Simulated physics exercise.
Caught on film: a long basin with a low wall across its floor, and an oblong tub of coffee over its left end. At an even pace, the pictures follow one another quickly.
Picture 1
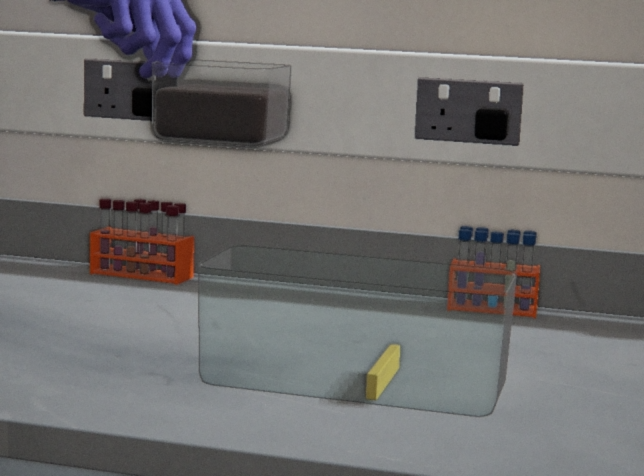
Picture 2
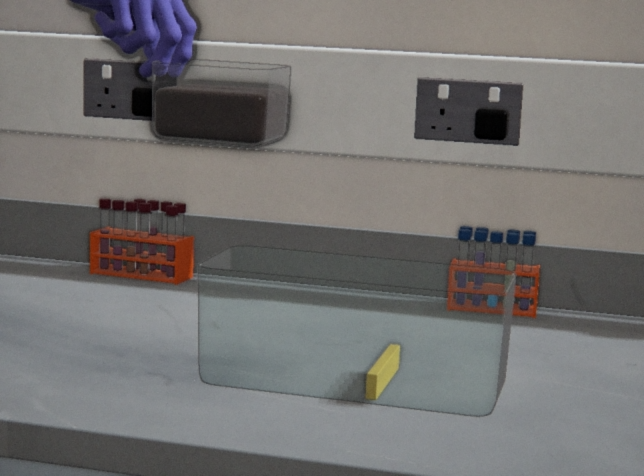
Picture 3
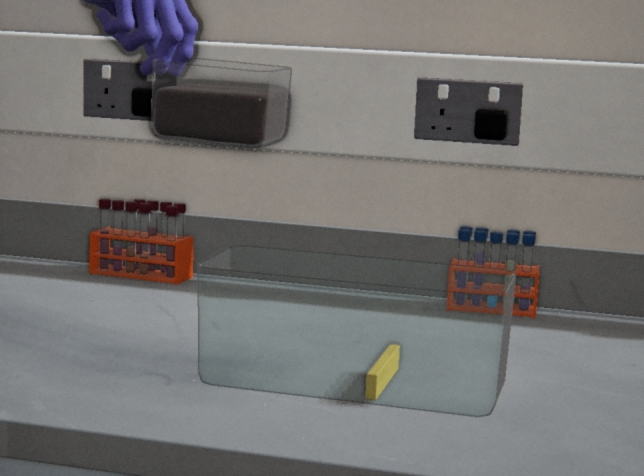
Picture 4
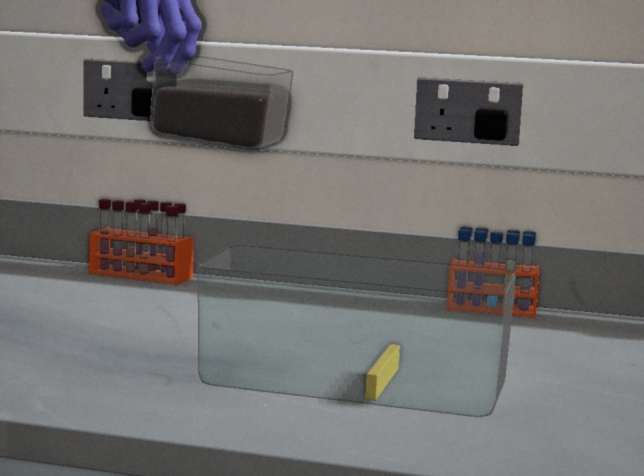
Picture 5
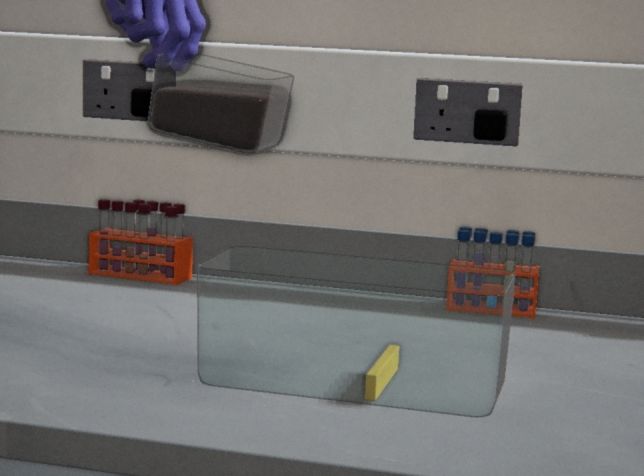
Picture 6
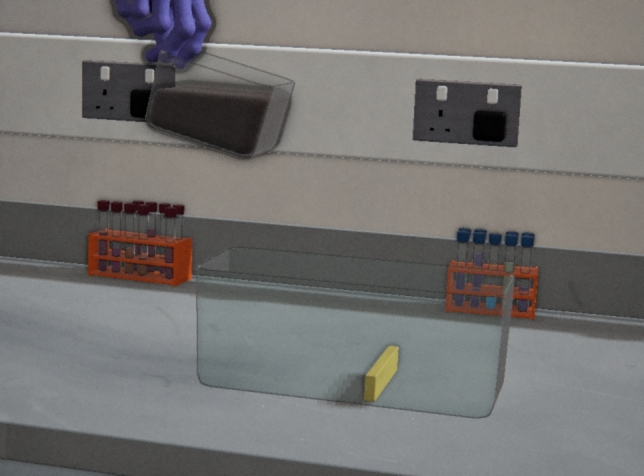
A purple-gloved hand at upper left holds a small clear tub of dark brown coffee almost level, then tilts it gradually down to the right, while the camera stays essentially still. Below, seen from slightly above, a long clear basin with a low yellow wall across its floor sits on a grey bench. Behind it stand orange racks of red-capped tubes at left and blue-capped tubes at right, beneath wall sockets.
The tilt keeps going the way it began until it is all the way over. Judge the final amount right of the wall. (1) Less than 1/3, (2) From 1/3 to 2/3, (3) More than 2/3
Less than 1/3 (1).
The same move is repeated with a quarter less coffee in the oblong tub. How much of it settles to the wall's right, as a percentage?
It comes to near 15 per cent.
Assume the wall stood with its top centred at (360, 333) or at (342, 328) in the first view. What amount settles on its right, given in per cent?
It would come to roughly 10 per cent the first time and roughly 45 per cent the second.
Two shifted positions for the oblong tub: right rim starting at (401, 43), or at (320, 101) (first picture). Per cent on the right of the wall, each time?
65 and 35 per cent.
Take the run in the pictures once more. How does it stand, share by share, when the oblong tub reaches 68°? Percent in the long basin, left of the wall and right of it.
Roughly 5 per cent on the left, roughly 0 per cent on the right.
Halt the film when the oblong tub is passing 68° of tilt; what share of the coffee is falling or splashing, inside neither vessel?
Some 30 per cent, I'd say.
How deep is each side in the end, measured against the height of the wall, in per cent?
80 left, 20 right, give or take.
A moment on, the oblong tub is tipped part way and 63 per cent is still to pour, 6 is left of the wall and 0 right of it.
Next, the oblong tub is tipped right over and 14 per cent is still to pour, 67 is left of the wall and 5 right of it.
Then the oblong tub is tipped right over and 0 per cent is still to pour, 83 is left of the wall and 14 right of it.
Later the oblong tub is tipped right over and 0 per cent is still to pour, 84 is left of the wall and 15 right of it.
In the end 84 per cent lies left of the wall, 15 right of it and 1 outside.
